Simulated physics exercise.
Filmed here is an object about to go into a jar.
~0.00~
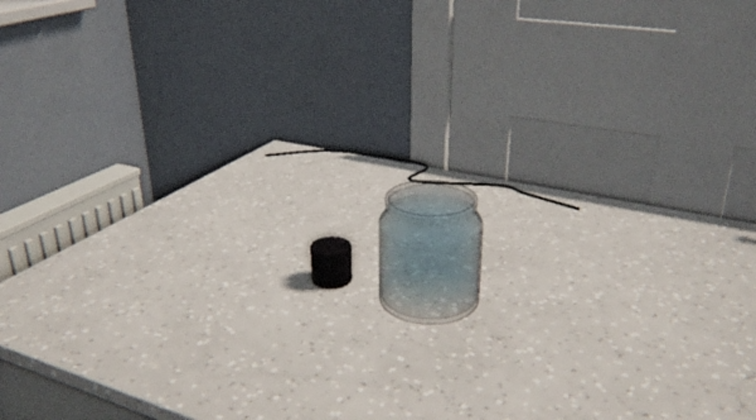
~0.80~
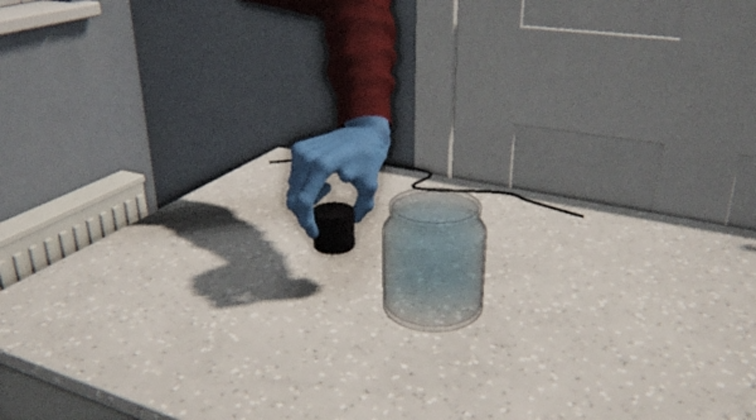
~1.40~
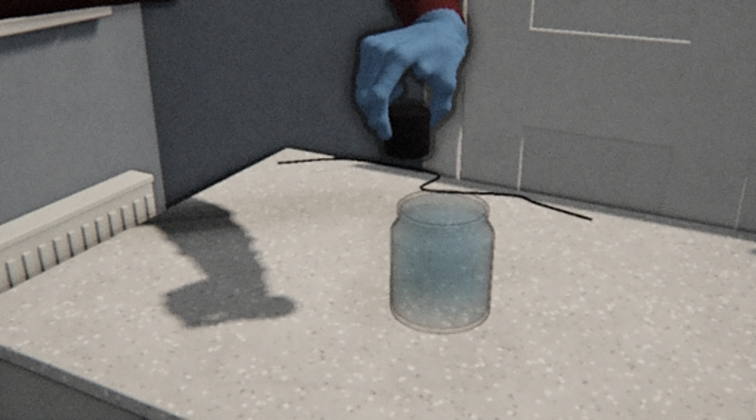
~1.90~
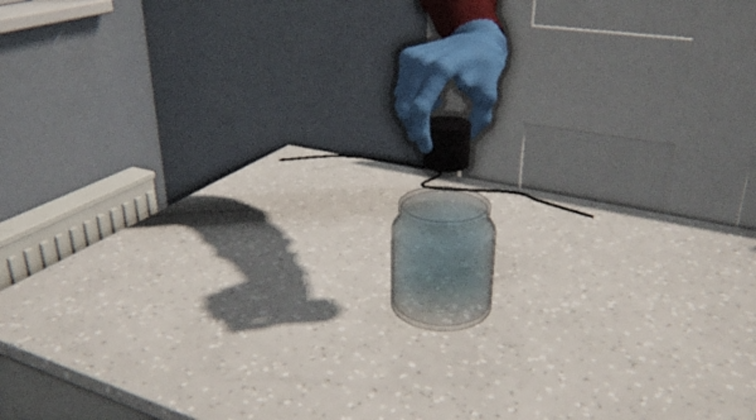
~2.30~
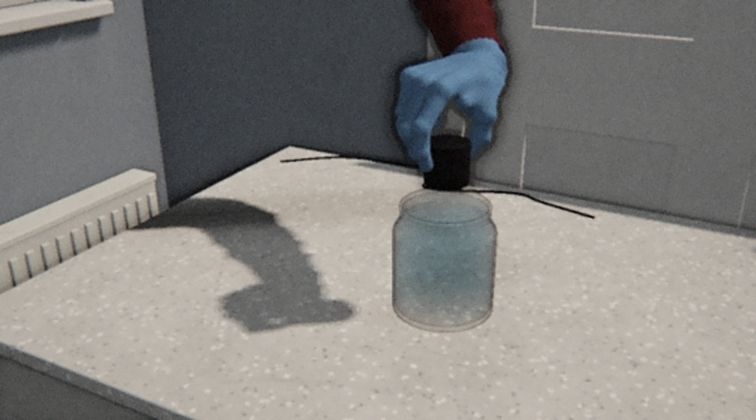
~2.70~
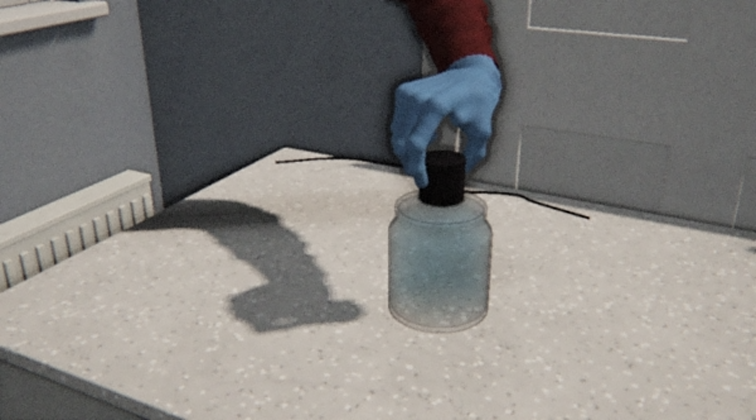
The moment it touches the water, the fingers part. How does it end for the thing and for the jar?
The thing drops down, and the jar spills over.
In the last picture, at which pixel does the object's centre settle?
(439, 283) or thereabouts.
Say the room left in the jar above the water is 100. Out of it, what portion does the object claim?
It comes to around 240 per cent.
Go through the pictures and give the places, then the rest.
In the first picture, the iron weight lies on the top at (332, 263); jar (430, 246) nearly full.
In the second picture, a hand picks up the iron weight at (334, 228); jar nearly full, surface at (435, 209).
In the third picture, the iron weight is carried over at (407, 131); jar (441, 255) nearly full.
In the fourth picture, the iron weight is above the jar at (447, 143); jar nearly full, surface at (444, 208).
In the fifth picture, the iron weight comes down at (447, 162); jar (444, 253) nearly full.
In the sixth picture, the iron weight is just over the surface at (442, 178); jar nearly full, surface at (441, 210).
After 3.0 s, the iron weight enters the water; the jar is full to the brim.
After 3.4 s, the iron weight goes on down; the jar is full to the brim; a puddle lies round it.
After 5.0 s, the iron weight rests at the bottom; the jar is full to the brim; a puddle lies round it.
